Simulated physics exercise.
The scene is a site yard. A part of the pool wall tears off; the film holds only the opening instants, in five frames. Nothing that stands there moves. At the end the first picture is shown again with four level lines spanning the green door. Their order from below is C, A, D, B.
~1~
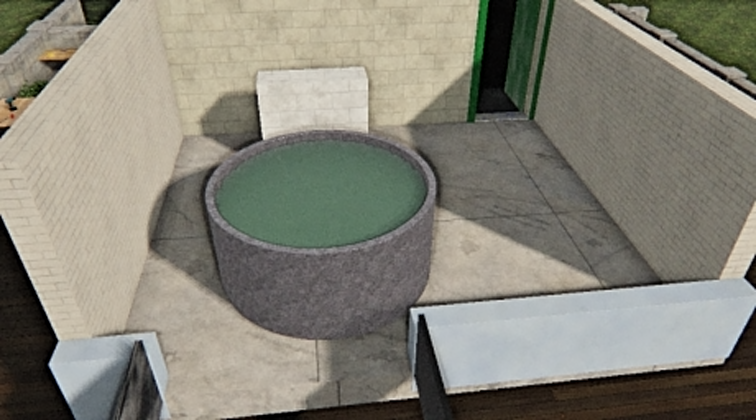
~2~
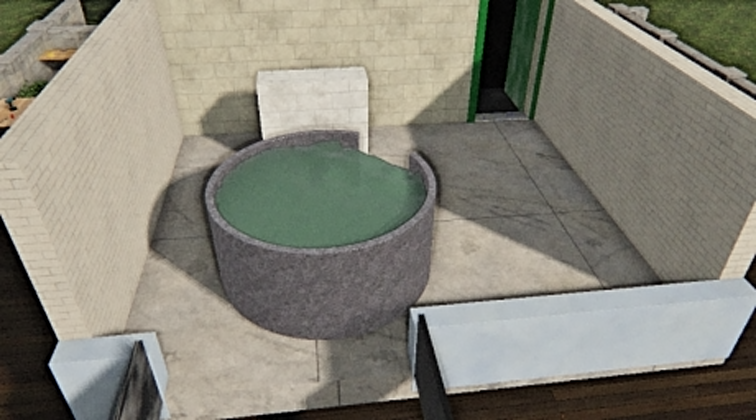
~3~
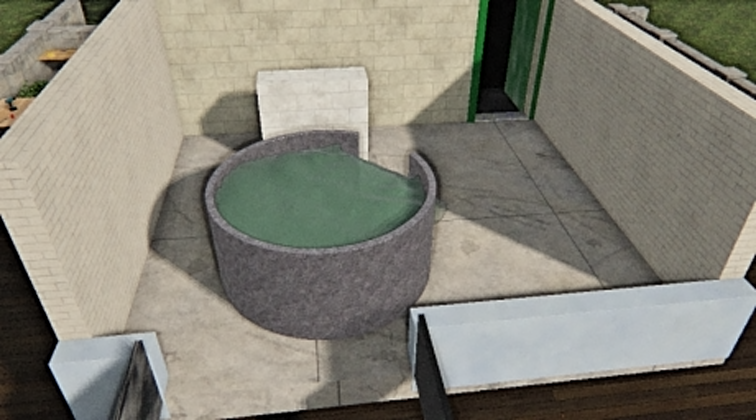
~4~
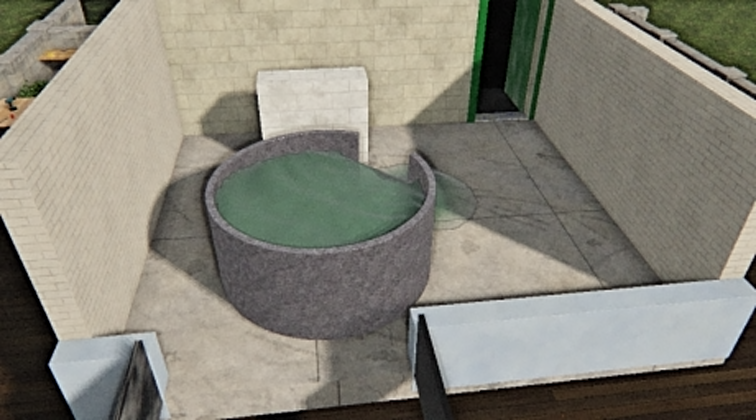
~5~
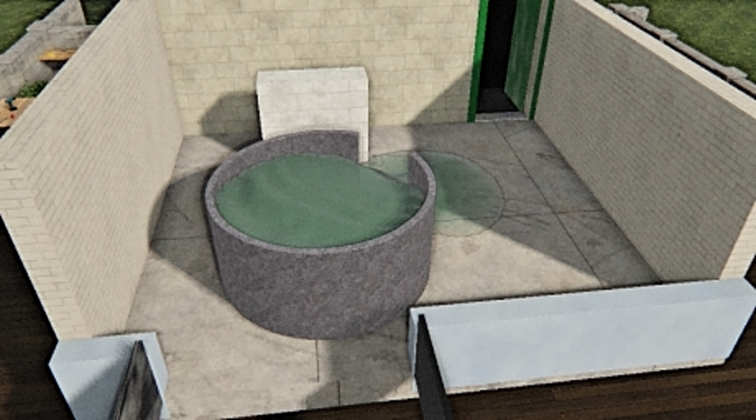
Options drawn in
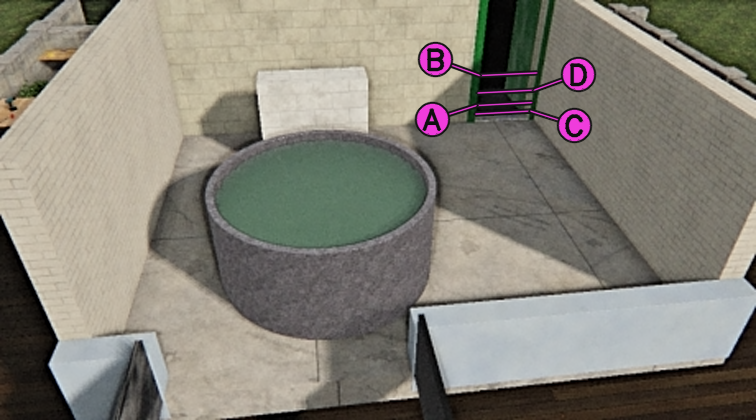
We see a round stone pool of green water in a walled yard; a gap appears in its back right side, and the water dips there, pours through and spreads in a thin sheet across the paved ground.
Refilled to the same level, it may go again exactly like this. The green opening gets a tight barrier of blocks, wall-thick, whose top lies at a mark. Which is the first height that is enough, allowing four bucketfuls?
Go for D.
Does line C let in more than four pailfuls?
Yes, that goes wrong.
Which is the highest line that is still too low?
The answer is A.
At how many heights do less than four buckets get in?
Two.
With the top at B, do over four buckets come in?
No, that is safe.
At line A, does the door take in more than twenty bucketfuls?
No, less.
On the marked copy, A at (504, 104); B at (508, 74); C at (503, 112); D at (506, 91); from the bottom up C, A, D, B.
With A, about 8 bucketfuls get in.
With B, nothing gets over.
With C, dozens of bucketfuls pour in.
With D, a splash gets over, under a bucket.
